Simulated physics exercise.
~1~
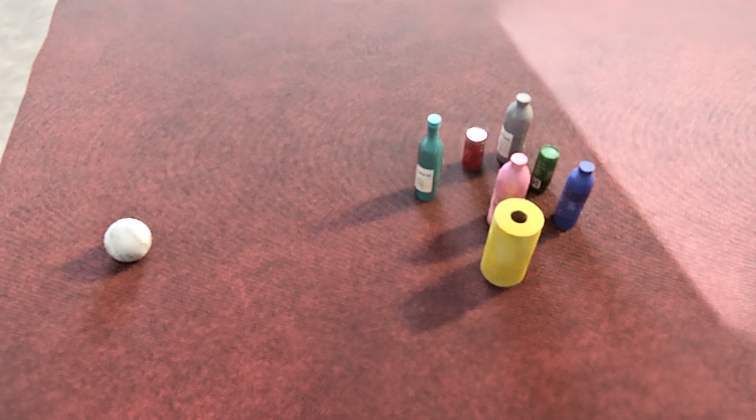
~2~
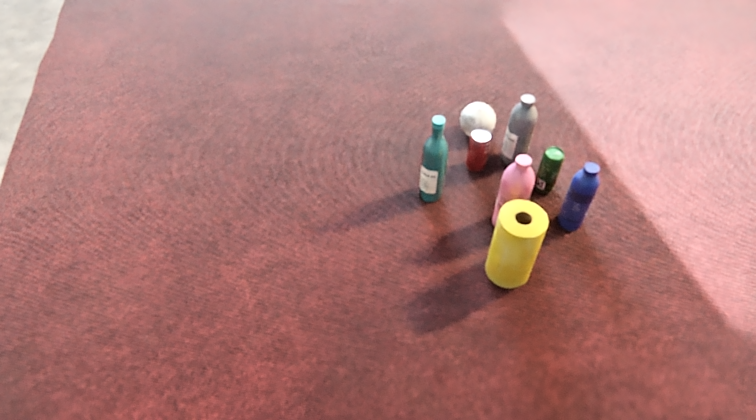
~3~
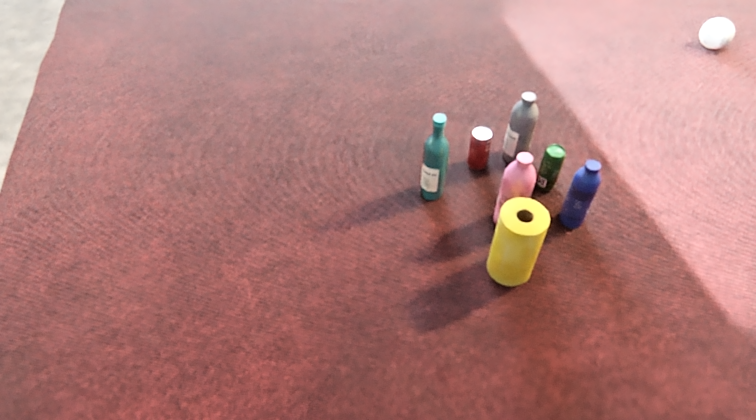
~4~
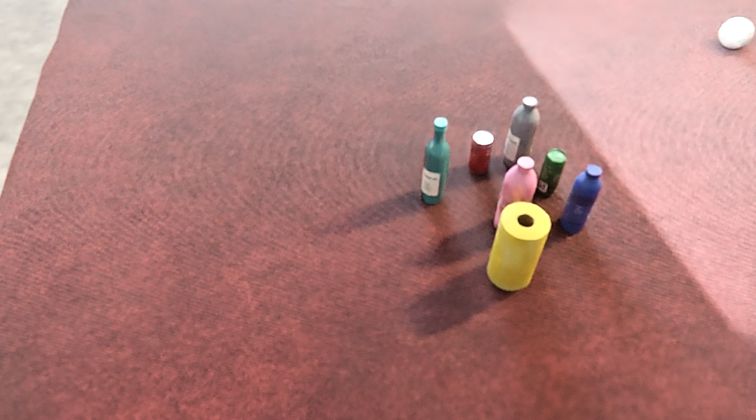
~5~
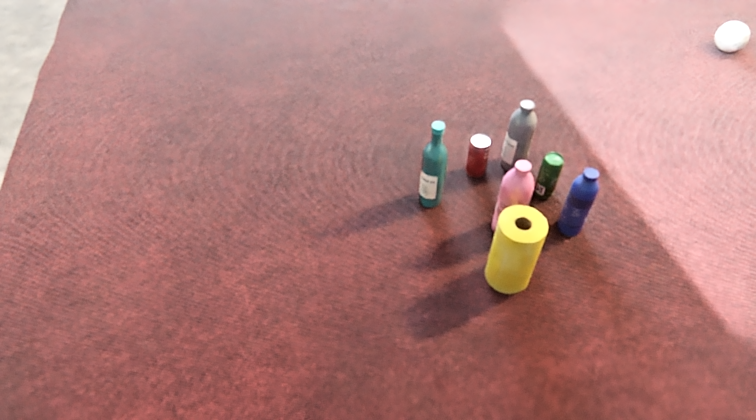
A white ball moved from the left across the reddish floor, passed behind the cluster of bottles, cans and a yellow roll, and came to rest near the upper right corner, leaving all seven items still standing.
